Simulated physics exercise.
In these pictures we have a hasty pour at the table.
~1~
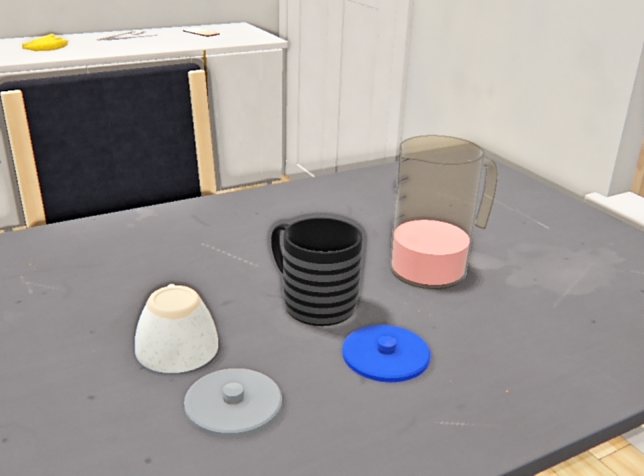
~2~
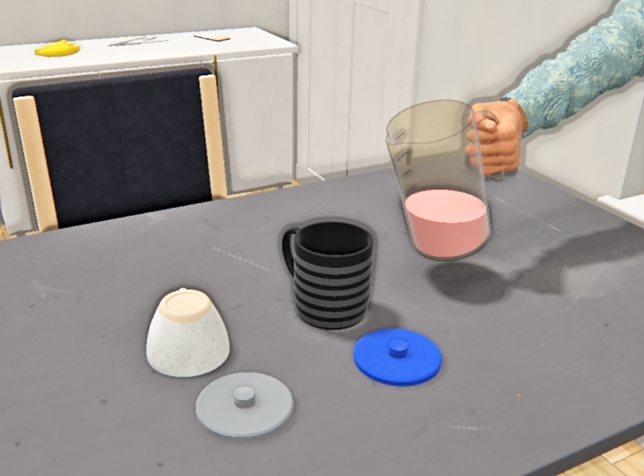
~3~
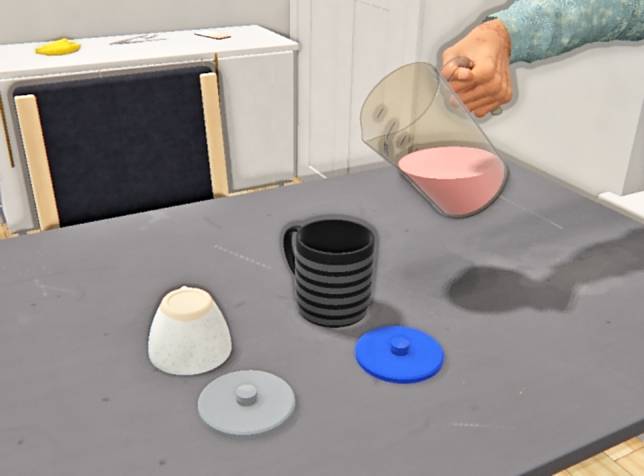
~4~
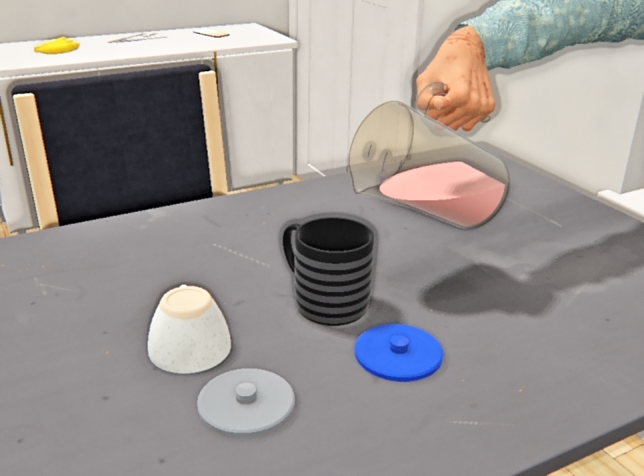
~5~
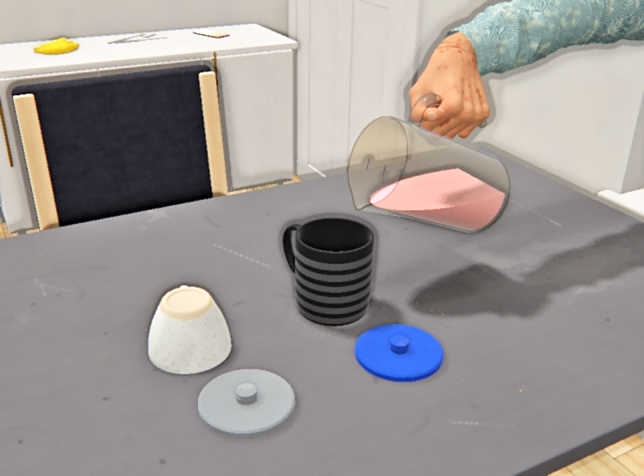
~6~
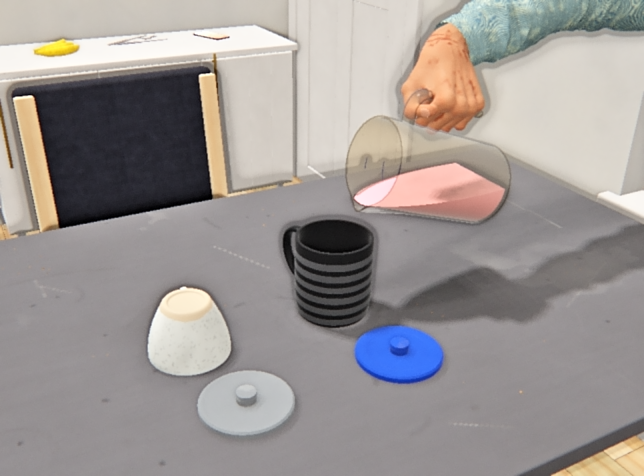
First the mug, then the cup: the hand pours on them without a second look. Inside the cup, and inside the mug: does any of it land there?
In order: The cup repels it, the mug welcomes it.
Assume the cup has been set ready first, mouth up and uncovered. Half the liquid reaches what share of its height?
Around 75 %.
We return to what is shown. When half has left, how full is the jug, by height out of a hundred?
Roughly 15 per cent.
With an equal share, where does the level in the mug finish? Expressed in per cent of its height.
It comes up to some 30 per cent.
Next, the pink milk goes into the mug.
After that, it runs off the upturned base of the cup.
Finally, the mug has its share inside; the cup is empty, in a puddle.
